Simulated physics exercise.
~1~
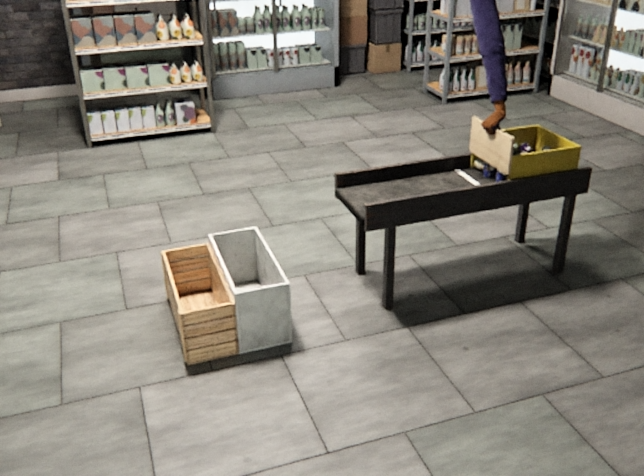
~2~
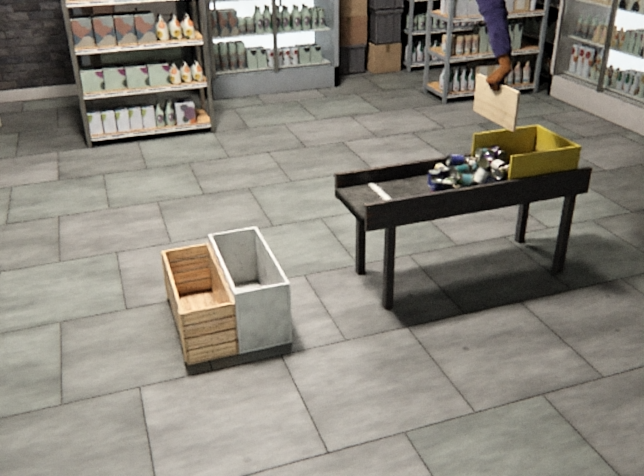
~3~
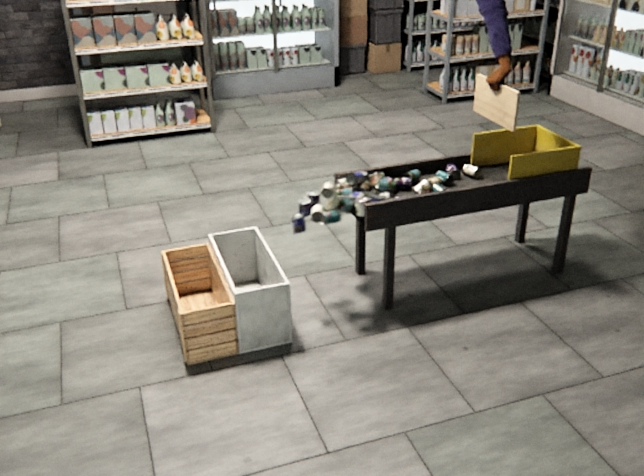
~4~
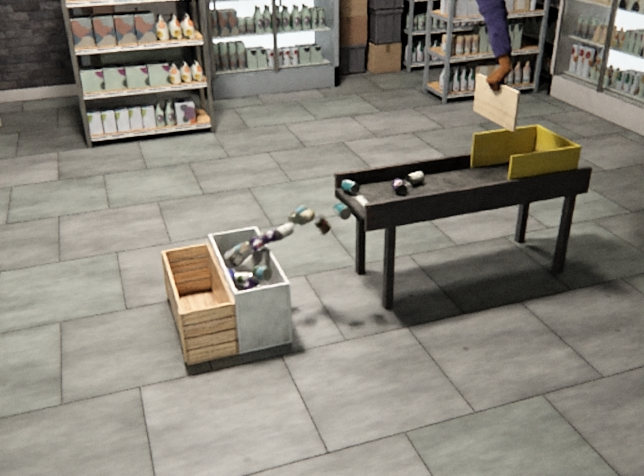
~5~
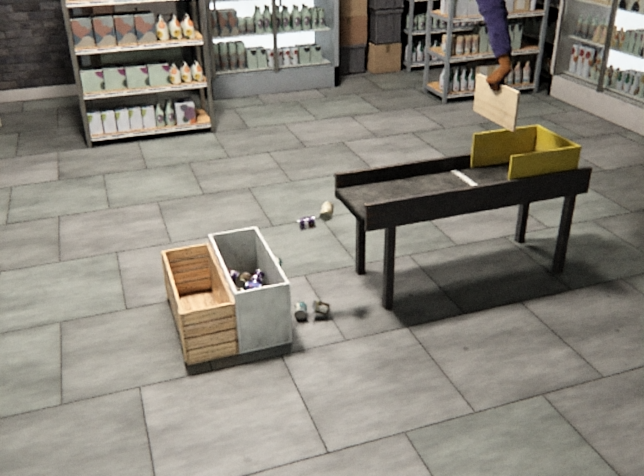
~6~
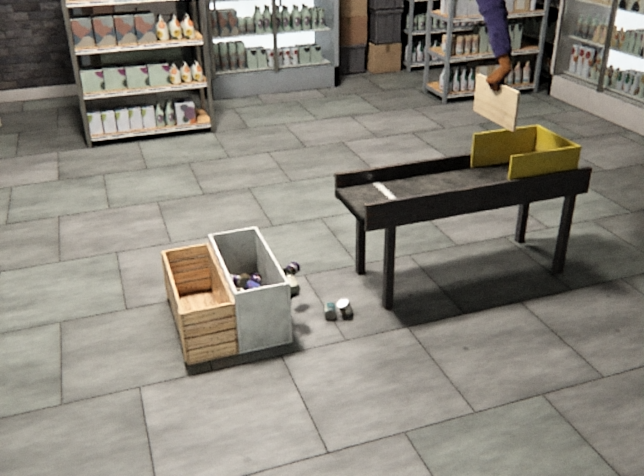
Small tins sit loose in a yellow pen at the right end of a dark, raised belt in a grey-tiled shop, seen from above with stocked shelves behind. To the left, a pale grey-white box stands on the floor with a wooden bin just beyond it. A hand lifts the pen's wooden gate and holds it up while the tins travel left along the belt. They spill off the end in a stream, and most drop into the pale box. A few fall short, and the last ones lie on the tiles beside it, the belt empty.
